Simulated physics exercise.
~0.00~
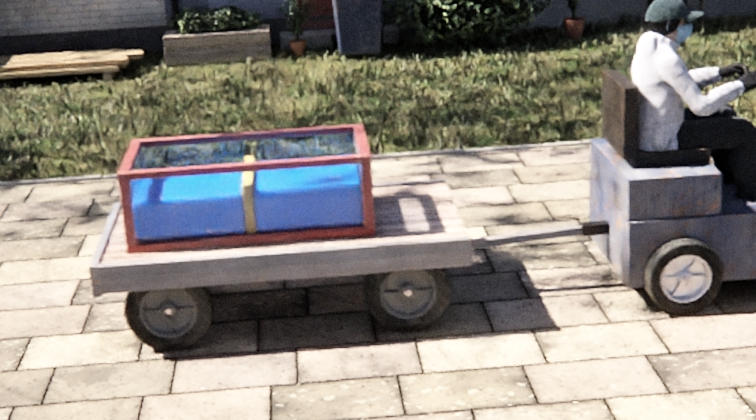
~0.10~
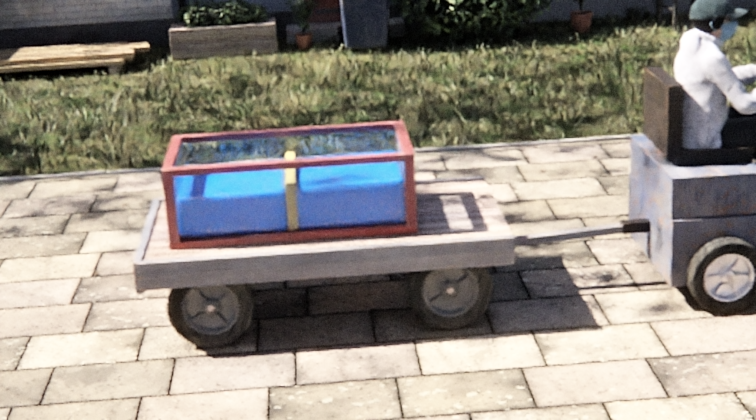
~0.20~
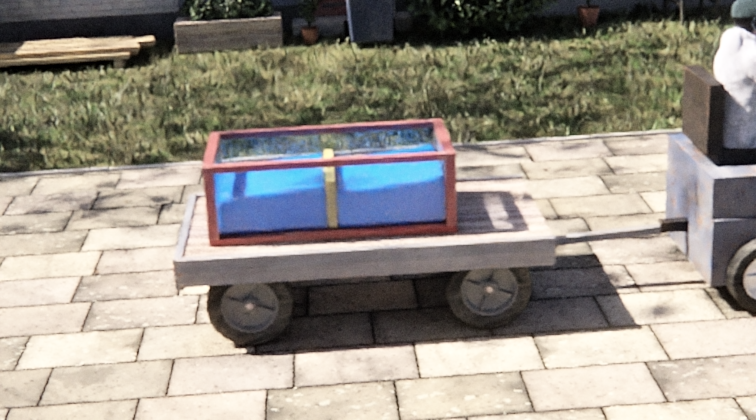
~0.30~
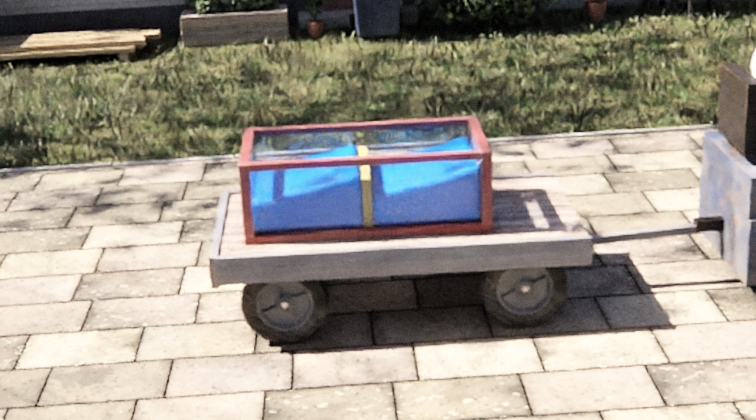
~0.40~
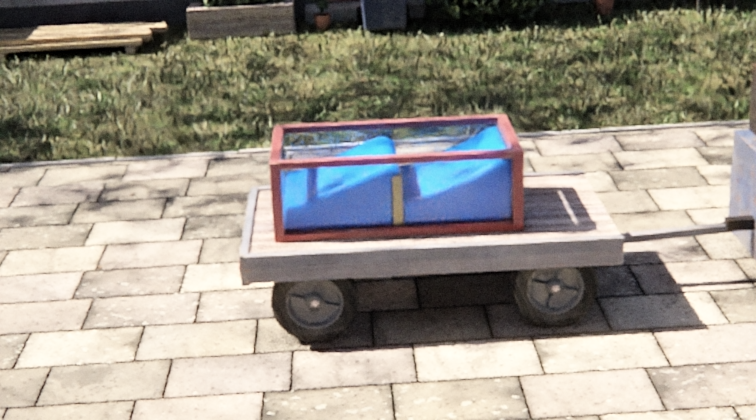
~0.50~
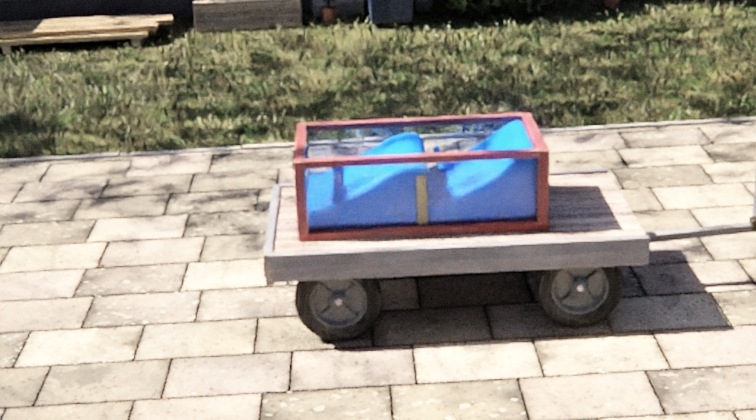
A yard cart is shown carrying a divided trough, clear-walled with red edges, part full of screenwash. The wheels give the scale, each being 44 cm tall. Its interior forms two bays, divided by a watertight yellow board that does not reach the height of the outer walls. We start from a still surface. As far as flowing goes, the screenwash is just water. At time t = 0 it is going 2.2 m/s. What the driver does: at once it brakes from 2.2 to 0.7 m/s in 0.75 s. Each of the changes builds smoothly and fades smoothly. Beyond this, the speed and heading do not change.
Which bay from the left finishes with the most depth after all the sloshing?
I would say the second bay.
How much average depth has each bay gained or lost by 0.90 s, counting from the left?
From the left, down 2 cm and up 2 cm.
Then, 0.90 s in, the mean depths from the left are 20, 25 cm.
Then, 1.30 s in, the mean depths from the left are 21, 24 cm.
Then, 1.80 s in, the mean depths from the left are 21, 24 cm.
Then, 3.73 s in, the mean depths from the left are 21, 24 cm.
